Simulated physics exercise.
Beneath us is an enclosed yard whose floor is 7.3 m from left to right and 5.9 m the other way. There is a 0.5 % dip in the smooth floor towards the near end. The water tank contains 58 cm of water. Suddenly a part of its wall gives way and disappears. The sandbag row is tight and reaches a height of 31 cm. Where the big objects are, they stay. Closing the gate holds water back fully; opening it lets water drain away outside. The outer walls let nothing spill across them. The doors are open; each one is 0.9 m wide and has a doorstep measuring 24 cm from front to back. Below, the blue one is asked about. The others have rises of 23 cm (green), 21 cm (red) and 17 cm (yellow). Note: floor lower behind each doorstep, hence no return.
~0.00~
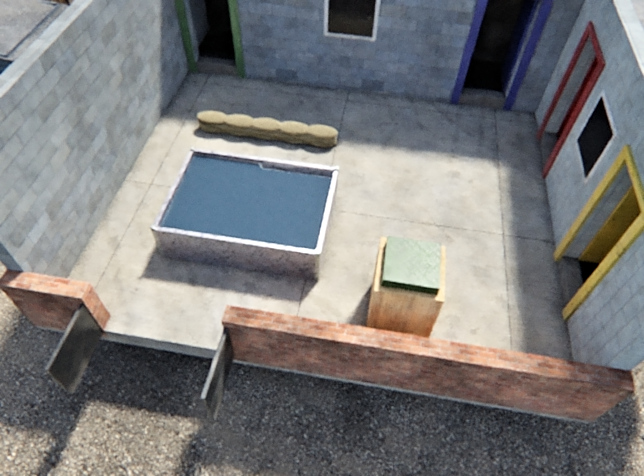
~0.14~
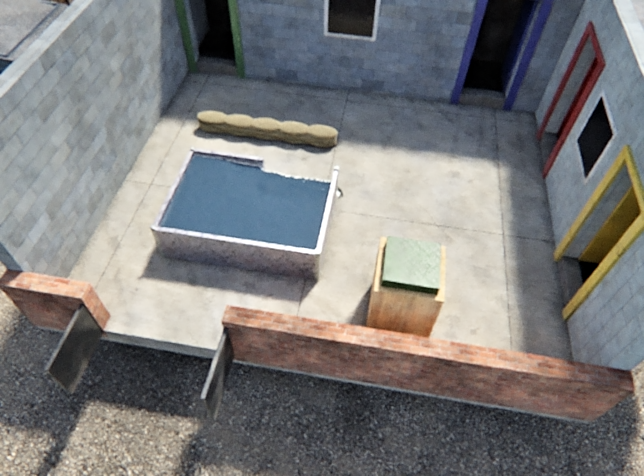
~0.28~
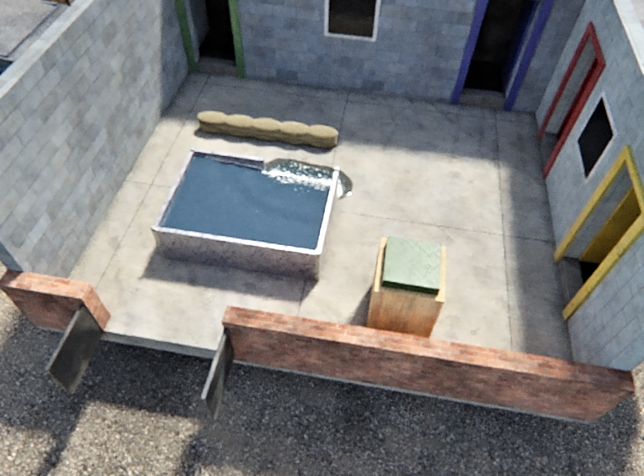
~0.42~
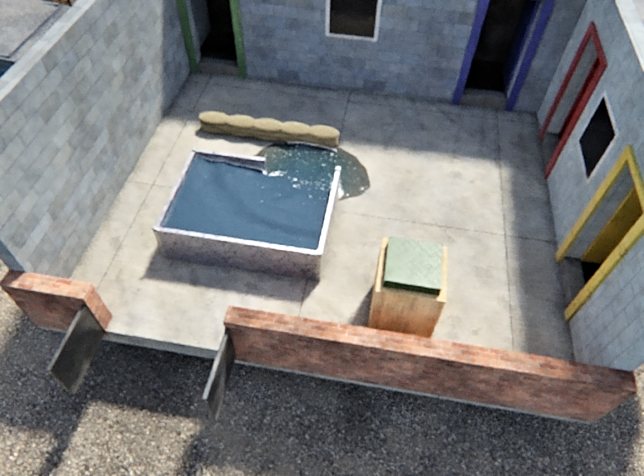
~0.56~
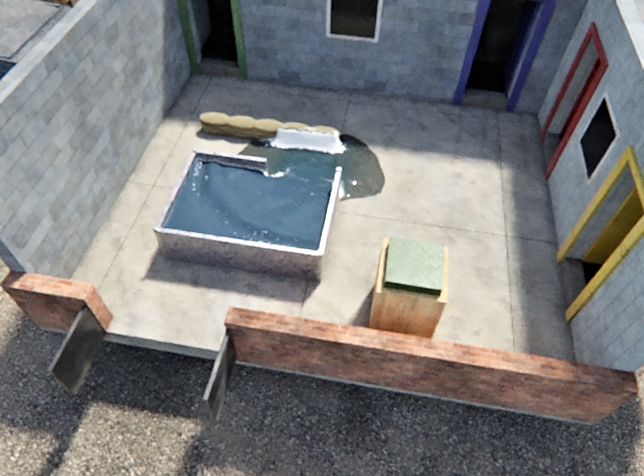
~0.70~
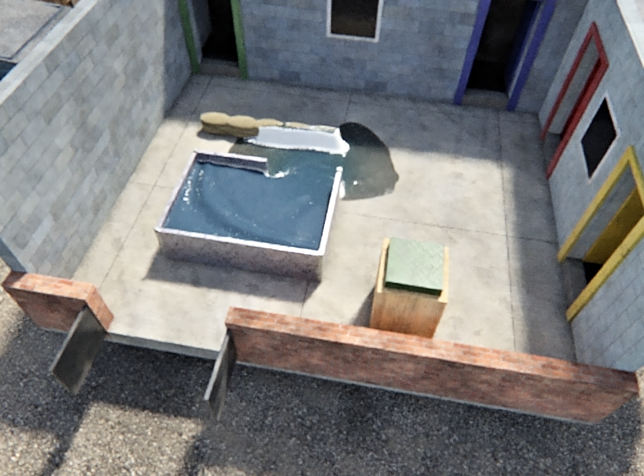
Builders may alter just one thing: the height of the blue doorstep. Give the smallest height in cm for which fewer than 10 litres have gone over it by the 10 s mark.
About 12 cm.
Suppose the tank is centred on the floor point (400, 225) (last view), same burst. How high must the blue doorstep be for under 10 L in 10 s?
Some 25 cm.
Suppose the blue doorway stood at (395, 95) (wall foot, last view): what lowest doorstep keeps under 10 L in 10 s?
You'd want it roughly 12.0 cm high.
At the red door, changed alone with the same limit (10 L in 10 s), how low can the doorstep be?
Red: 14.0 cm.
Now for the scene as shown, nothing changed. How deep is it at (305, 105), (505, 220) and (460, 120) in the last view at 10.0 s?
I'd read roughly 6, 5 and 5 cm there.
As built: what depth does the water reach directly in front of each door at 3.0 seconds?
Door by door in centimetres - green 0, red 17, yellow 0, blue 13.
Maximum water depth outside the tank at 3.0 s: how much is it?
I'd put it near 30 cm.
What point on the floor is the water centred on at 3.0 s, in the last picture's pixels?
Centre of mass: About (306, 180) px.
After 1.4 s water covers 20 % of the floor, deepest (42 cm) near (316, 150); it has not reached the blue door.
After 3.0 s water covers 45 % of the floor, deepest (30 cm) near (527, 121); 13 cm at the blue door, 0 litres in over its 23 cm doorstep.
After 10.0 s water covers 95 % of the floor, deepest (11 cm) near (565, 321); 5 cm at the blue door, 0 litres in over its 23 cm doorstep.
At the blue door as built, the water arrived by 2.0 s and peaked near 16 cm at 4.6 s.
Run again over the same 10 s with other heights there, 19 litres in over 10.5 cm, 4 litres over 14 cm. The limit of 10 litres is kept from about 12 cm up.
